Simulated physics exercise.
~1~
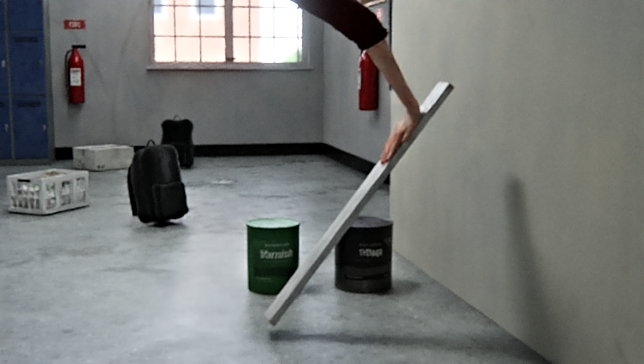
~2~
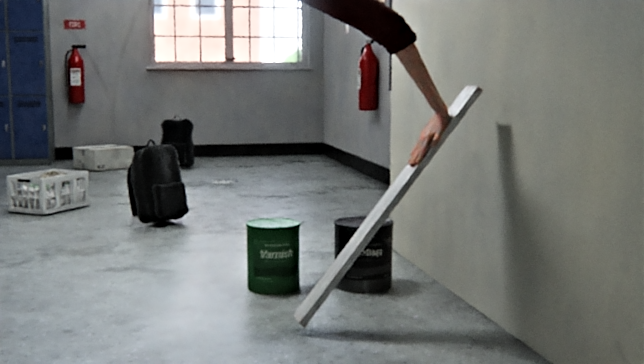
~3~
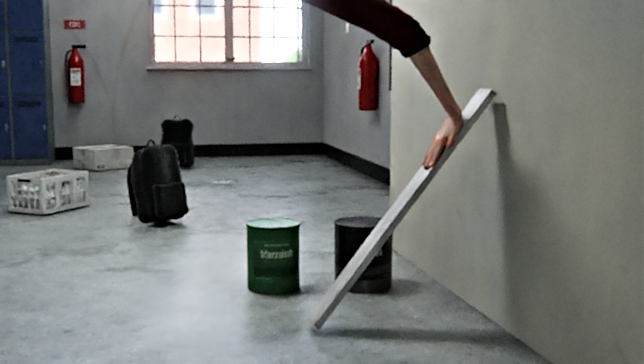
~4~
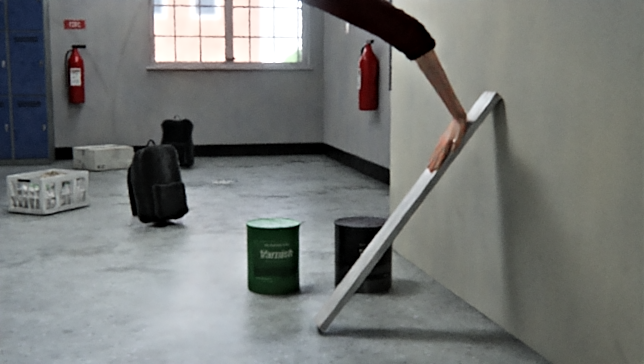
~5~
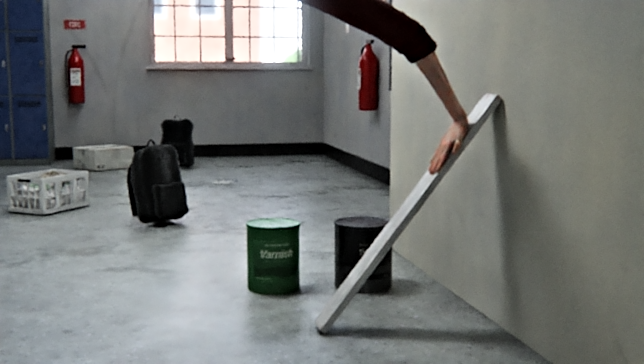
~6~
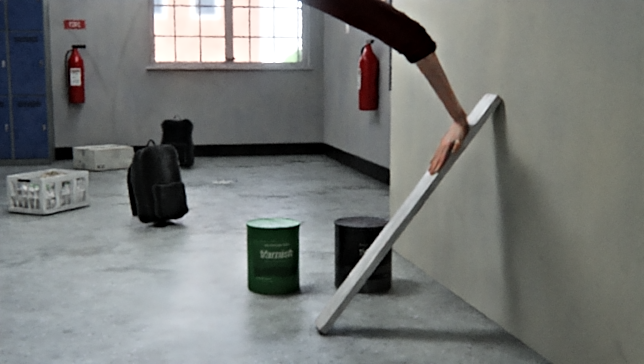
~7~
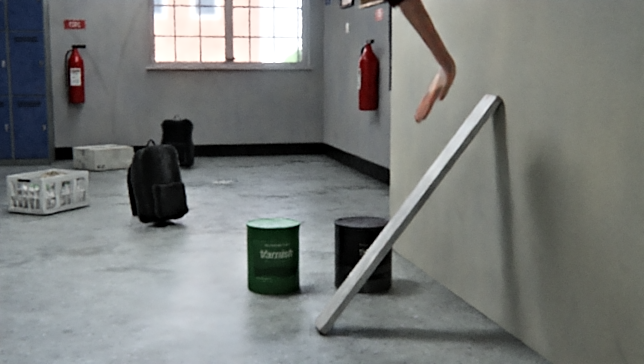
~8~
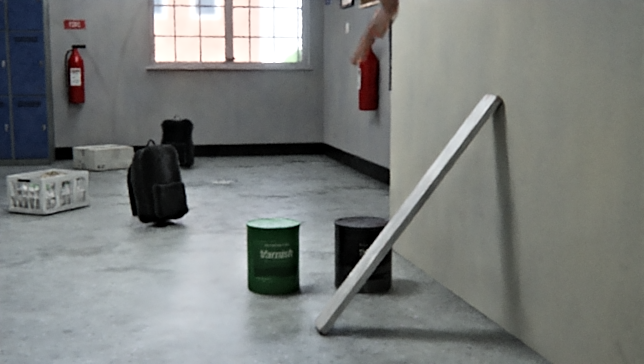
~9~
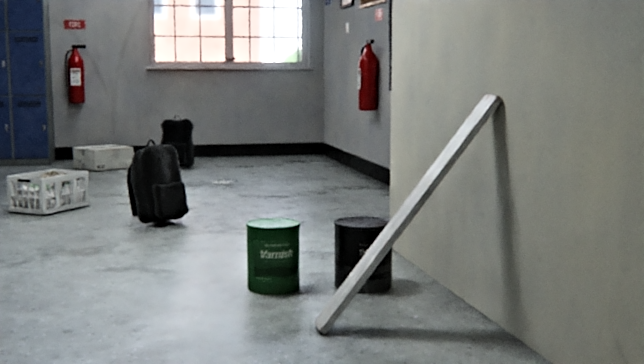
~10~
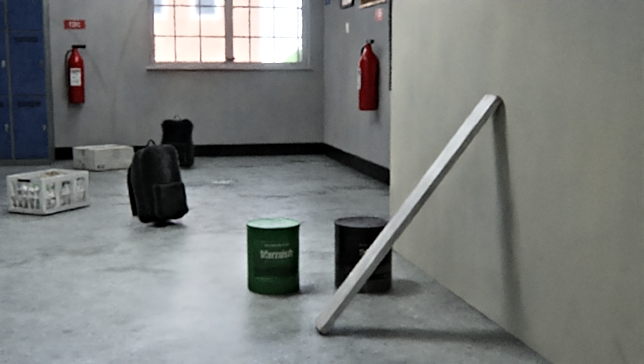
A hand leans a white plank against the wall, lets go, and the plank stays up.
